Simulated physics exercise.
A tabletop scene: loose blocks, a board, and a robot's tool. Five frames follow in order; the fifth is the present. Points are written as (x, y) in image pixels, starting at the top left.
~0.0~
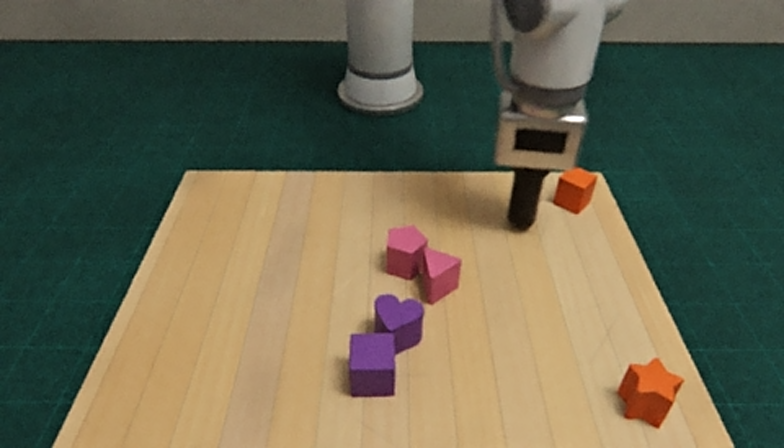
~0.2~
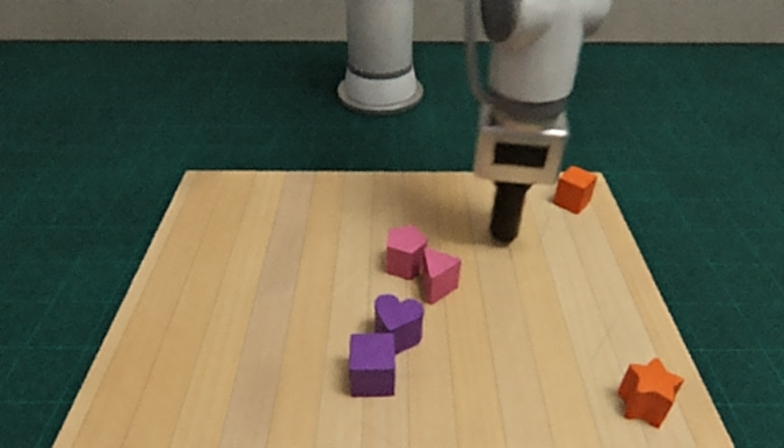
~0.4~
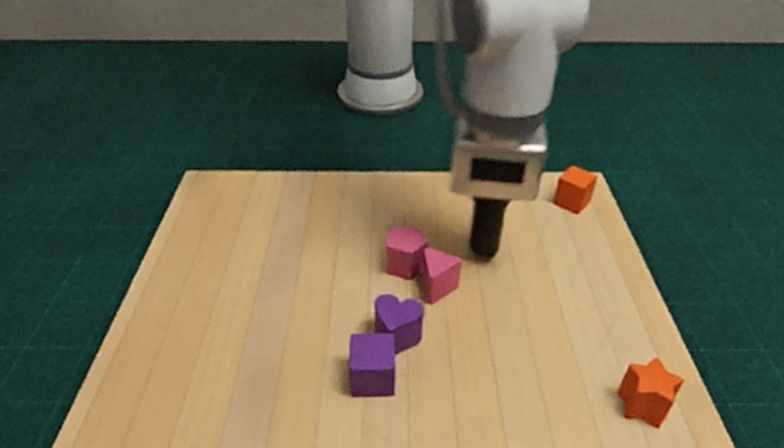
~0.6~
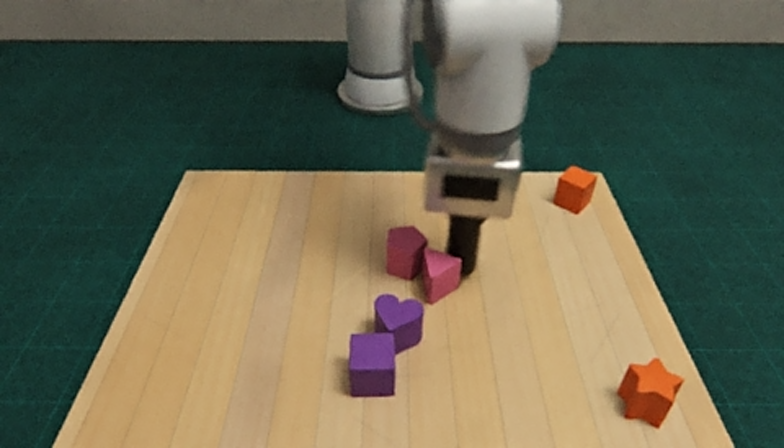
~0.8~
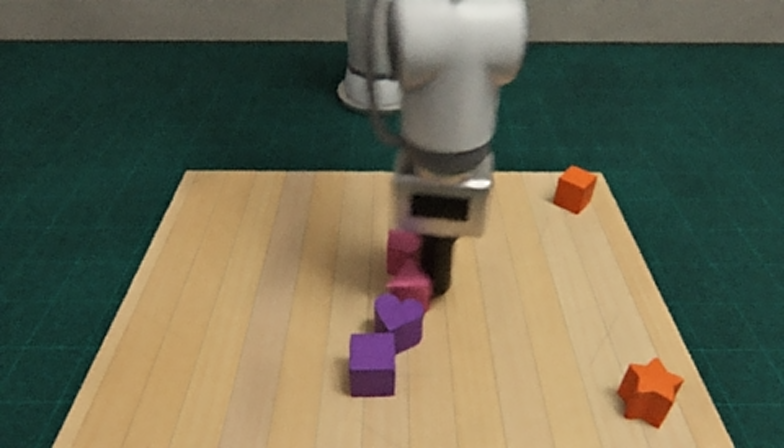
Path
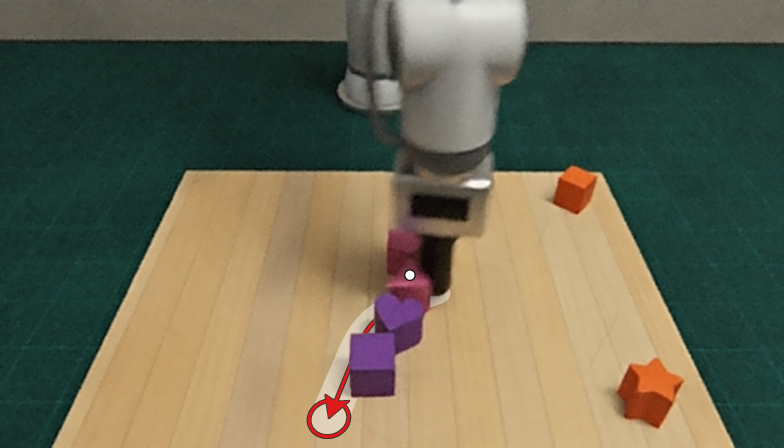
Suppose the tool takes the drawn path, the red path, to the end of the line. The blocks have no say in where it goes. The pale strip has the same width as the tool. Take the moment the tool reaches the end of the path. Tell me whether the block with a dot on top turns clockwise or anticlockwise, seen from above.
It goes clockwise.
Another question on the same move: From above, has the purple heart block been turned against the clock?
Yes.
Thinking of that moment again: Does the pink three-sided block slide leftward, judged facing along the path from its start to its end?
I'd say no.
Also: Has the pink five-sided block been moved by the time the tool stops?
No, it doesn't check out.
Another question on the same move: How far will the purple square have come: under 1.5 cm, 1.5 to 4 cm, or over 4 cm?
I reckon it covers between 1.5 and 4 cm.
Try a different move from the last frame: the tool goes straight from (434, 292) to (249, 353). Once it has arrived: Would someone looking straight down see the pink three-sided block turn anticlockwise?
Yes, that is how it ends up.
The line goes from (434, 292) through (382, 315) and (353, 360) to (329, 418); the dot is on the pink three-sided block.
On the path given first. One third of the way, tool (382, 308); purple heart block (393, 317), turned 40° anticlockwise; pink three-sided block (355, 301), turned 15° anticlockwise.
Two thirds of the way, tool (352, 353); purple square (376, 366), turned 25° clockwise; purple heart block (392, 325), turned 95° anticlockwise; pink three-sided block (316, 331), turned 30° clockwise.
At the end, tool (328, 412); purple square (381, 378); purple heart block (392, 325), turned 95° anticlockwise; pink five-sided block unmoved; pink three-sided block (313, 333), turned 40° clockwise.
